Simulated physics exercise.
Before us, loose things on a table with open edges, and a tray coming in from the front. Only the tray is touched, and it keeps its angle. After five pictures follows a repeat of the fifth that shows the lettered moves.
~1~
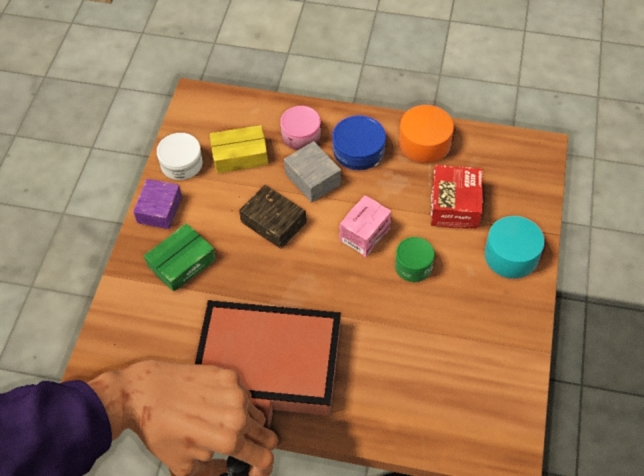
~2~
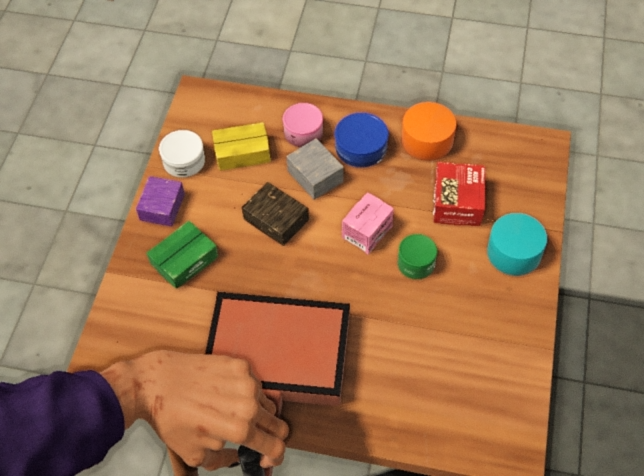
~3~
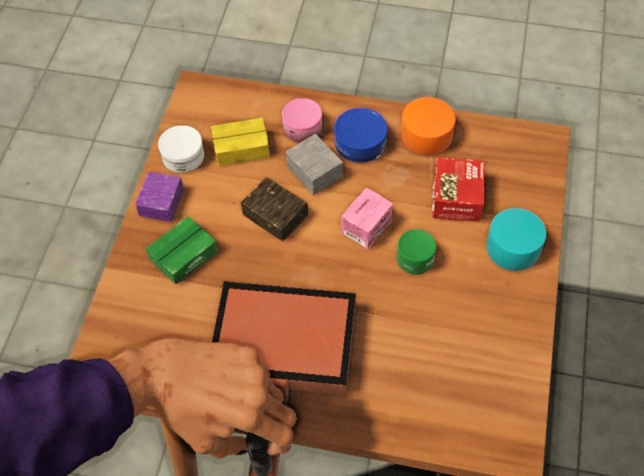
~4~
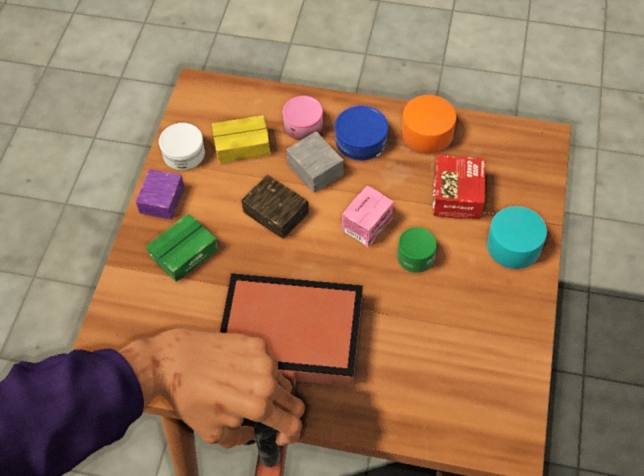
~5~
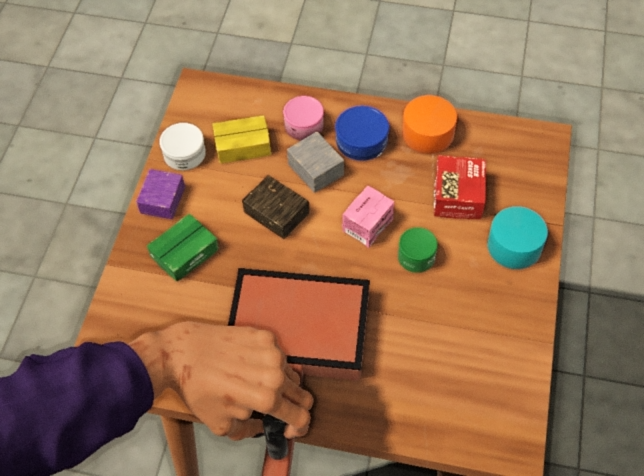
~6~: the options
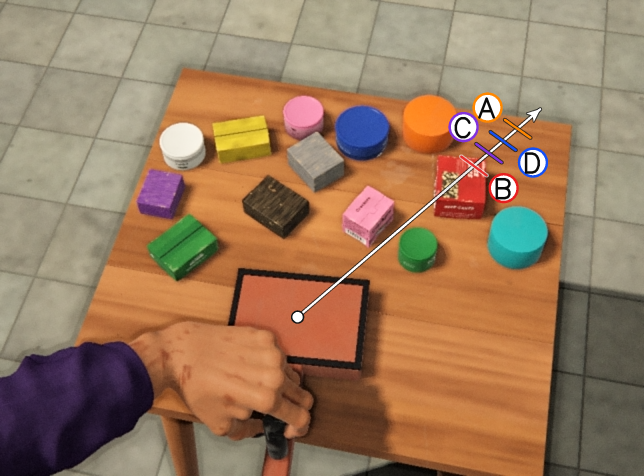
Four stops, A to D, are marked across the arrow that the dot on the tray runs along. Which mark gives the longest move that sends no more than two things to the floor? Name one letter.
C.
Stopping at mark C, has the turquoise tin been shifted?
By then, yes.
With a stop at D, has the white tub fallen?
By then, no.
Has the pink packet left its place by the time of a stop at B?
Yes.
On the copy, A at (517, 128); B at (474, 166); C at (489, 153); D at (503, 141); the arrow from (298, 317) to (540, 109); the white dot at (298, 317).
On C. First, tray (371, 261); green jar (457, 231); pink packet (372, 202).
Then, tray (439, 203); turquoise tin (543, 248); orange tin (432, 117).
Finally, tray (487, 161); green jar over the edge; red packet (495, 106); one fallen.
By contrast, A drops three; B is within the limit but short; D drops three.
